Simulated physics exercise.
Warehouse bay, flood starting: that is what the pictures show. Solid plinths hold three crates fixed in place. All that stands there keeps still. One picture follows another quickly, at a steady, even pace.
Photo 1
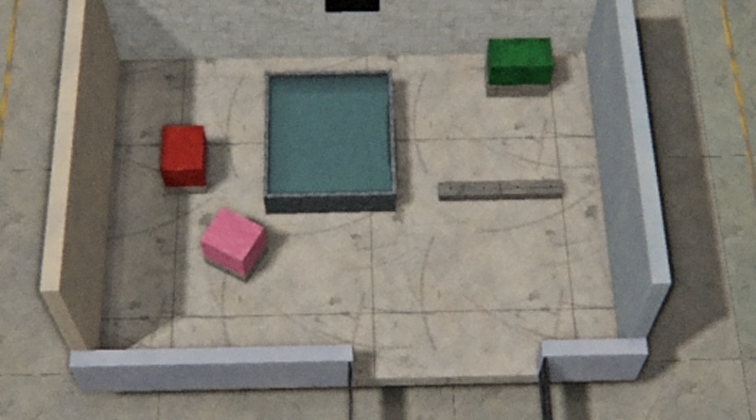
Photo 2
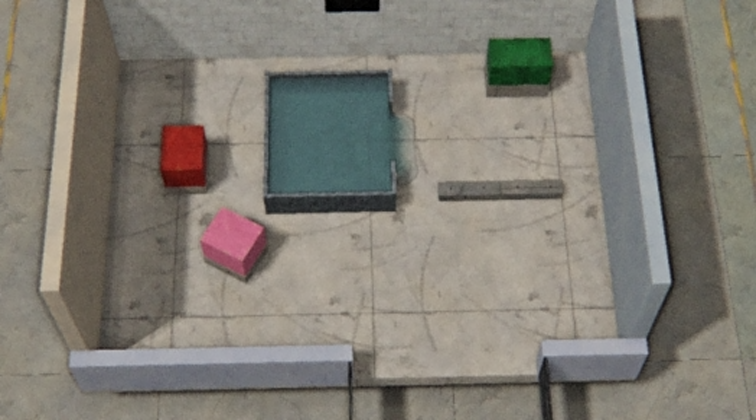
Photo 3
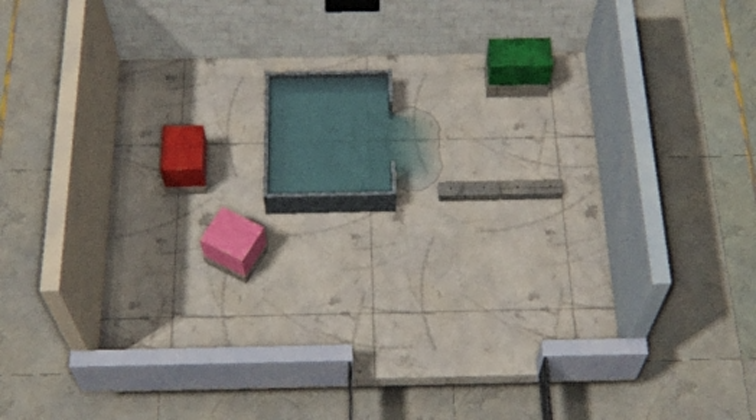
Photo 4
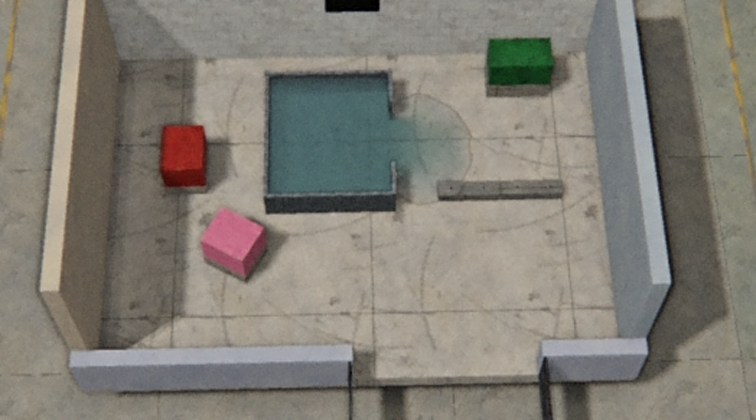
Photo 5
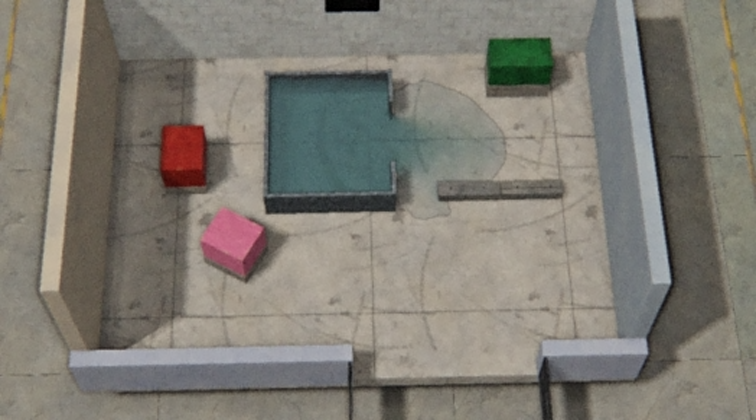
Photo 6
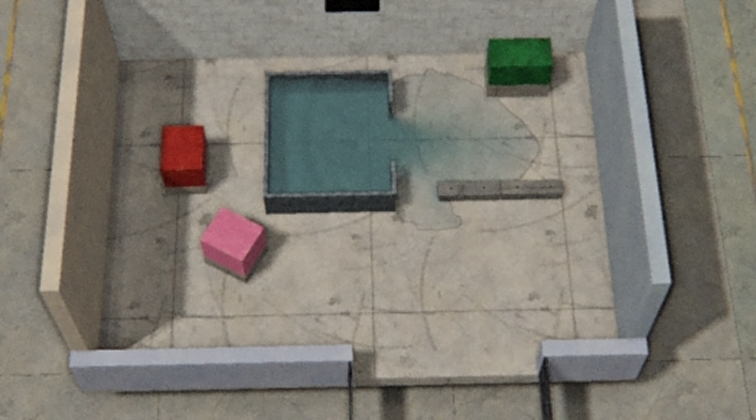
Water poured from a gap in the right side of a tank and fanned out across the floor, spreading around a low barrier's left end while the red, pink and green boxes stayed still.
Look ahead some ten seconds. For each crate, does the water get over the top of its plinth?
The pink crate stays dry; the red crate stays dry; the green crate stays dry.
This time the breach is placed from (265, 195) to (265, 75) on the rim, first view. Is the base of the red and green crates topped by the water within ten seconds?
The red one is reached; the green one is untouched.
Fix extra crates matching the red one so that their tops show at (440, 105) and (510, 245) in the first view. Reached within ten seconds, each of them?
Listed order: Flooded / unflooded.
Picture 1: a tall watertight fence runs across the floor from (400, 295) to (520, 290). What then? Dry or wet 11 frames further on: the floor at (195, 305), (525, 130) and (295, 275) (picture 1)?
Taking the three spots in order: Spared, soaked, spared.
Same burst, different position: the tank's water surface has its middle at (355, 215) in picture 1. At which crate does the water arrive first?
First comes the green-painted one.
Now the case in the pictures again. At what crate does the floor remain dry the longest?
Last of all: The pink crate.
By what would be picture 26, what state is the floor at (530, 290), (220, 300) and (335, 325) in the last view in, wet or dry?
Result by point, in sequence: Waterlogged, then unwetted, then unwetted.
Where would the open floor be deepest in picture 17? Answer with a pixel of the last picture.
Somewhere around (589, 147).
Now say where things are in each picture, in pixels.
The tank at (329, 134) is whole and still, in the first picture.
The front is at (406, 180), out from the gap at (390, 143), in the second picture.
The front is at (432, 176), out from the gap at (390, 144), in the third picture.
The front is at (466, 162), out from the gap at (390, 144), in the fourth picture.
Water pours out at (390, 144) and has run to (499, 158), in the fifth picture.
Water pours out at (390, 144) and has run to (533, 151), in the sixth picture.
A moment on, water covers 15 % of the floor; the pink crate not reached, the red crate not reached, the green crate water round its plinth.
Next, water covers 25 % of the floor; the pink crate not reached, the red crate not reached, the green crate water round its plinth.
Then, water covers 35 % of the floor; the pink crate not reached, the red crate not reached, the green crate water round its plinth.
Later, water covers 50 % of the floor; the pink crate not reached, the red crate not reached, the green crate water round its plinth.
In the end, water covers 80 % of the floor; the pink crate stayed above the water, the red crate stayed above the water, the green crate stayed above the water.
